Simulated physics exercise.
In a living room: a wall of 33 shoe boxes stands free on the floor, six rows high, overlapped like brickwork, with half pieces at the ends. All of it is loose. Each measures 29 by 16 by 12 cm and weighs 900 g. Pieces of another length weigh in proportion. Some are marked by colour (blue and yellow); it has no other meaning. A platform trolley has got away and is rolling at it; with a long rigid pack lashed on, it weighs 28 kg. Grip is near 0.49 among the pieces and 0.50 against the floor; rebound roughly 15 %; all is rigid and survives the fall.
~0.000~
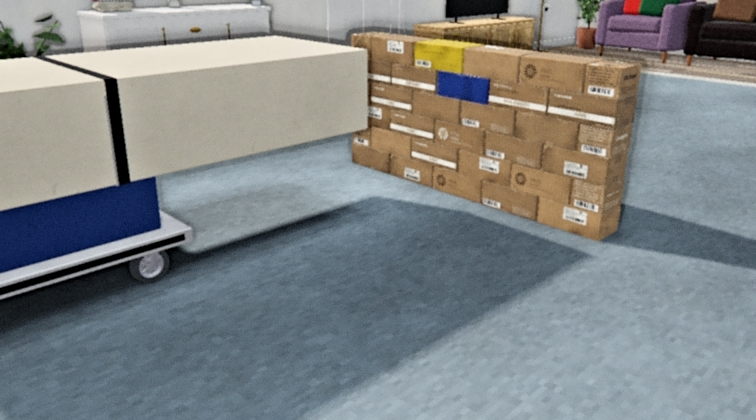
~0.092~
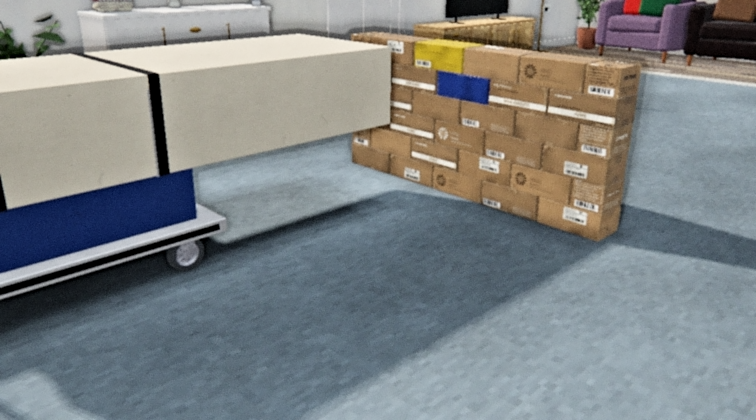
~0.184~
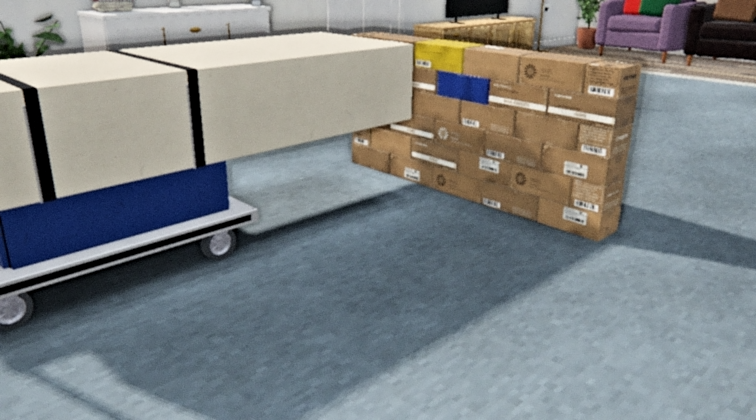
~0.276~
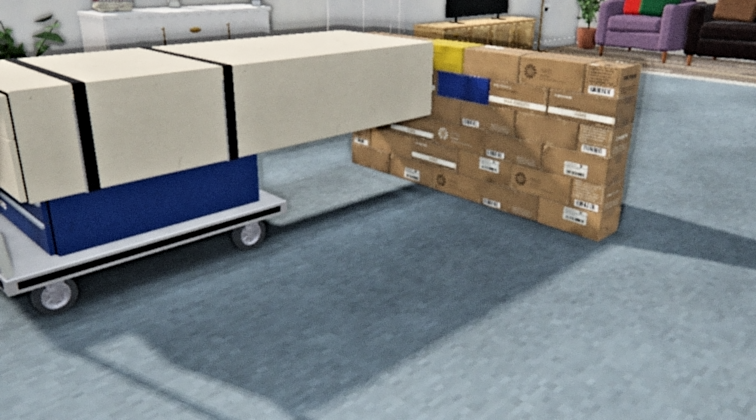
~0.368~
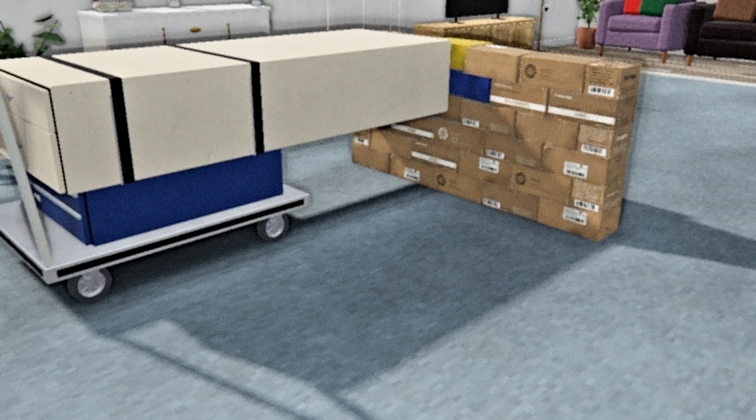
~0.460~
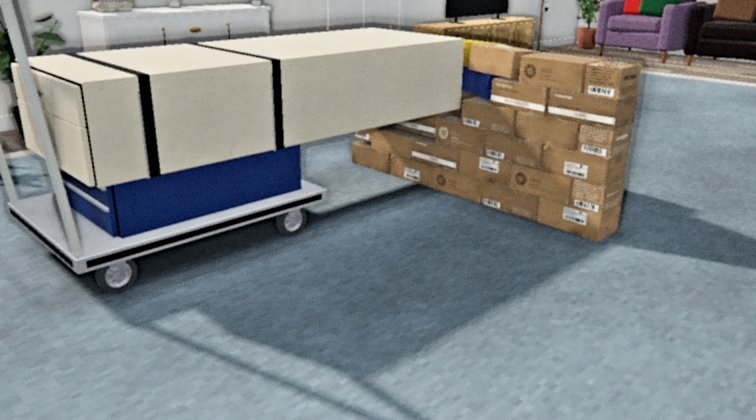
The clip opens on a long cream pack strapped over a blue block on a platform trolley, rolling rightward toward a free-standing wall of brown boxes in a living room. The pack's front end reaches the wall and pushes into its upper rows, shifting and tilting the yellow and blue boxes.
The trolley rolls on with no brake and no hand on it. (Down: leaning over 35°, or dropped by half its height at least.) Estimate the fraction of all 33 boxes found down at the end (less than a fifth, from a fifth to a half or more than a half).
From a fifth to a half of them.
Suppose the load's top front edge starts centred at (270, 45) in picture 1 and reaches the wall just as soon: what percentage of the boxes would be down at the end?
Then about 40 per cent.
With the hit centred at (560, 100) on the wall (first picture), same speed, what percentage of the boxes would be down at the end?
Then about 40 per cent.
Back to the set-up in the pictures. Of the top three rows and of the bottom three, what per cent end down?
Top 60, bottom 10 per cent.
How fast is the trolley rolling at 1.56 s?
About 0.5 m/s.
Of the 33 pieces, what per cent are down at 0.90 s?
At that moment 35 per cent.
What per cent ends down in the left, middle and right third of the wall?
Left 70, middle 40, right 0 per cent.
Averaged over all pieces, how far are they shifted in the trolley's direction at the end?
About 25 cm.
By 0.54 s, load 23 cm past the wall's line, still rolling; 1 of the 33 boxes down; blue box tilted 11°; yellow box tilted 10°.
By 0.66 s, load 33 cm past the wall's line, still rolling; 11 of the 33 boxes down; blue box tilted 37°, 9 cm lower; yellow box tilted 28°, 17 cm lower.
By 0.90 s, load 53 cm past the wall's line, still rolling; 12 of the 33 boxes down; blue box on its side; yellow box on its side.
By 1.56 s, load 99 cm past the wall's line, still rolling; 12 of the 33 boxes down; blue box on its side; yellow box 58 cm lower.
When it is over (2.1 s), load 1.05 m past the wall's line, stopped; 12 of the 33 boxes down; blue box on its side; yellow box 58 cm lower. That is 36 per cent. In pixels of the last frame, middles, blue box near (530, 179), yellow box near (604, 135).
